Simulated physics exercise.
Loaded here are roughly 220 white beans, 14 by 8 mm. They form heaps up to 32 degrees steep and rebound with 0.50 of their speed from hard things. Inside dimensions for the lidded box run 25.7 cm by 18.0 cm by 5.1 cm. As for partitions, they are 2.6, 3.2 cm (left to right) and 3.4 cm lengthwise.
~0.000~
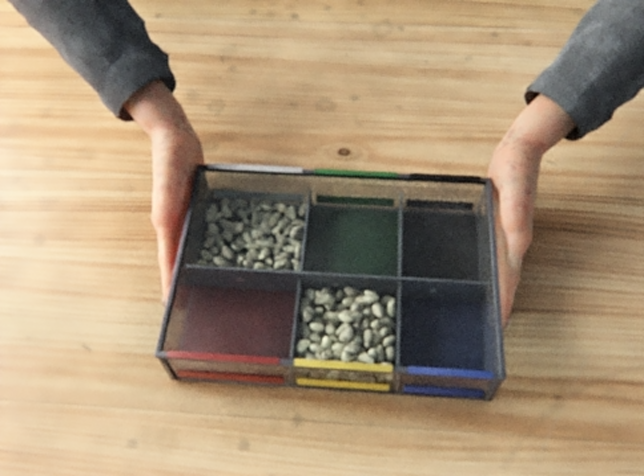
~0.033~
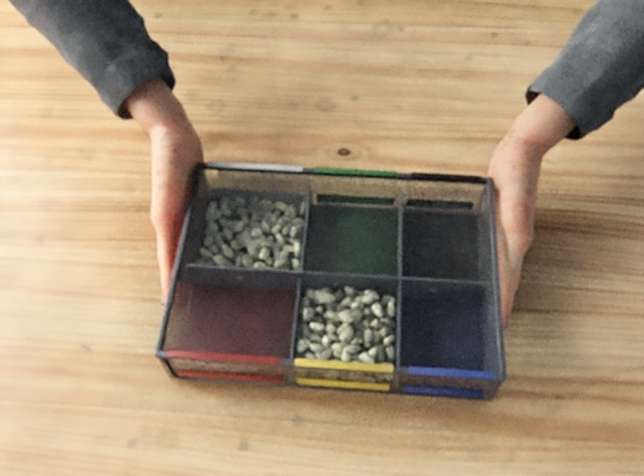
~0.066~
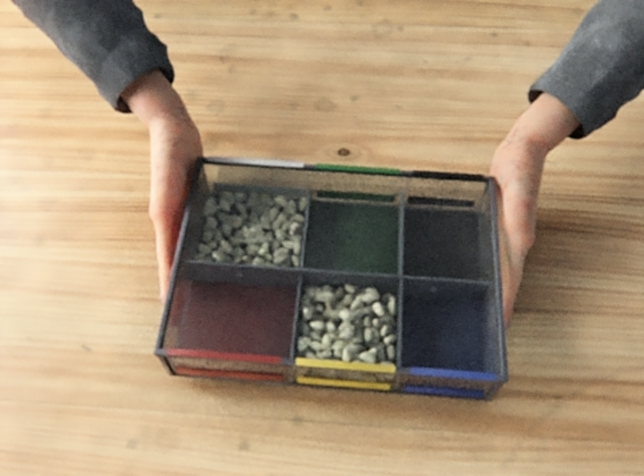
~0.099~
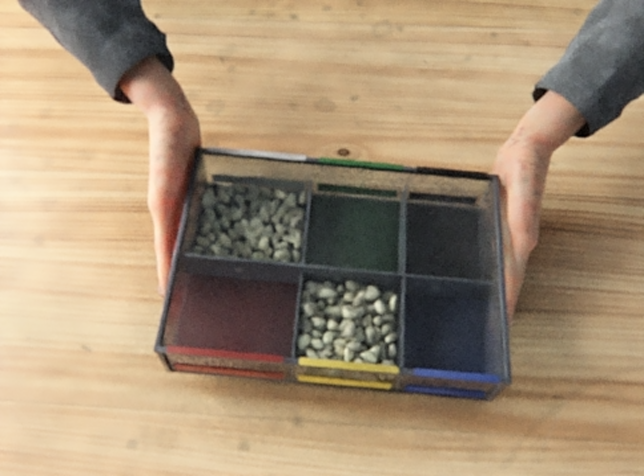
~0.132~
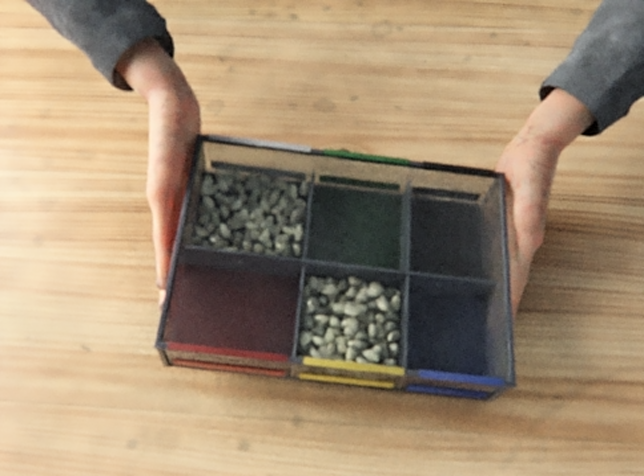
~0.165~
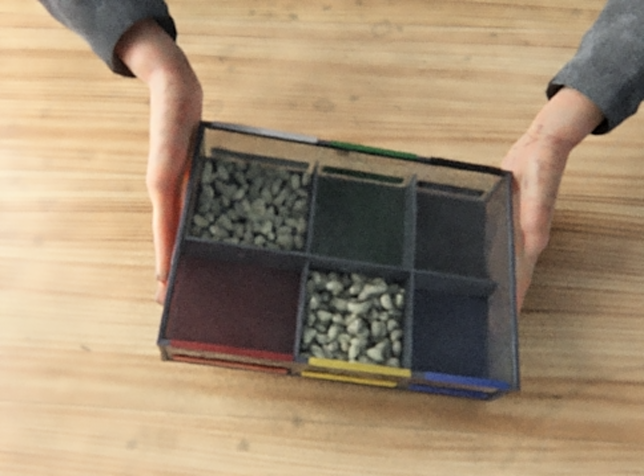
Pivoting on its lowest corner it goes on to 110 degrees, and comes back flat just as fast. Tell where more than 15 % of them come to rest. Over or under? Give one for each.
Red under; blue over; green under; yellow over; white under; black under.
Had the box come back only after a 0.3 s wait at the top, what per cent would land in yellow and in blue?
Result - yellow: 30 %, blue: 70 %.
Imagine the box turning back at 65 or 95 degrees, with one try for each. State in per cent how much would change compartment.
First try: Around 30 %; second try: Around 65 %.
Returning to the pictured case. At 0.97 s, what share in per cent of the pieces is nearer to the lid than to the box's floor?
Close to 70 in a hundred.
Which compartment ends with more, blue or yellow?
Answer: Blue.
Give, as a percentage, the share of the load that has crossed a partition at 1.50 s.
Close to 65 per cent, I reckon.
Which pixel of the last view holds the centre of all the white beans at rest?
Resting centre estimate: Around (424, 353).
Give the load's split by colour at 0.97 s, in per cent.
Shares - red: 0; blue: 25; green: 10; yellow: 45; white: 20; black: 0.
After 0.97 s, tilt 110 degrees; blue 25 %, green 10 %, yellow 45 %, white 20 %.
After 1.50 s, tilt 50 degrees; blue 55 %, green 5 %, yellow 35 %, white 5 %.
After 2.10 s, tilt 0 degrees; blue 55 %, green 5 %, yellow 35 %, white 5 %.
In the end, at 2.7 s, red 0 %, blue 55 %, green 5 %, yellow 35 %, white 5 %, black 0 %.
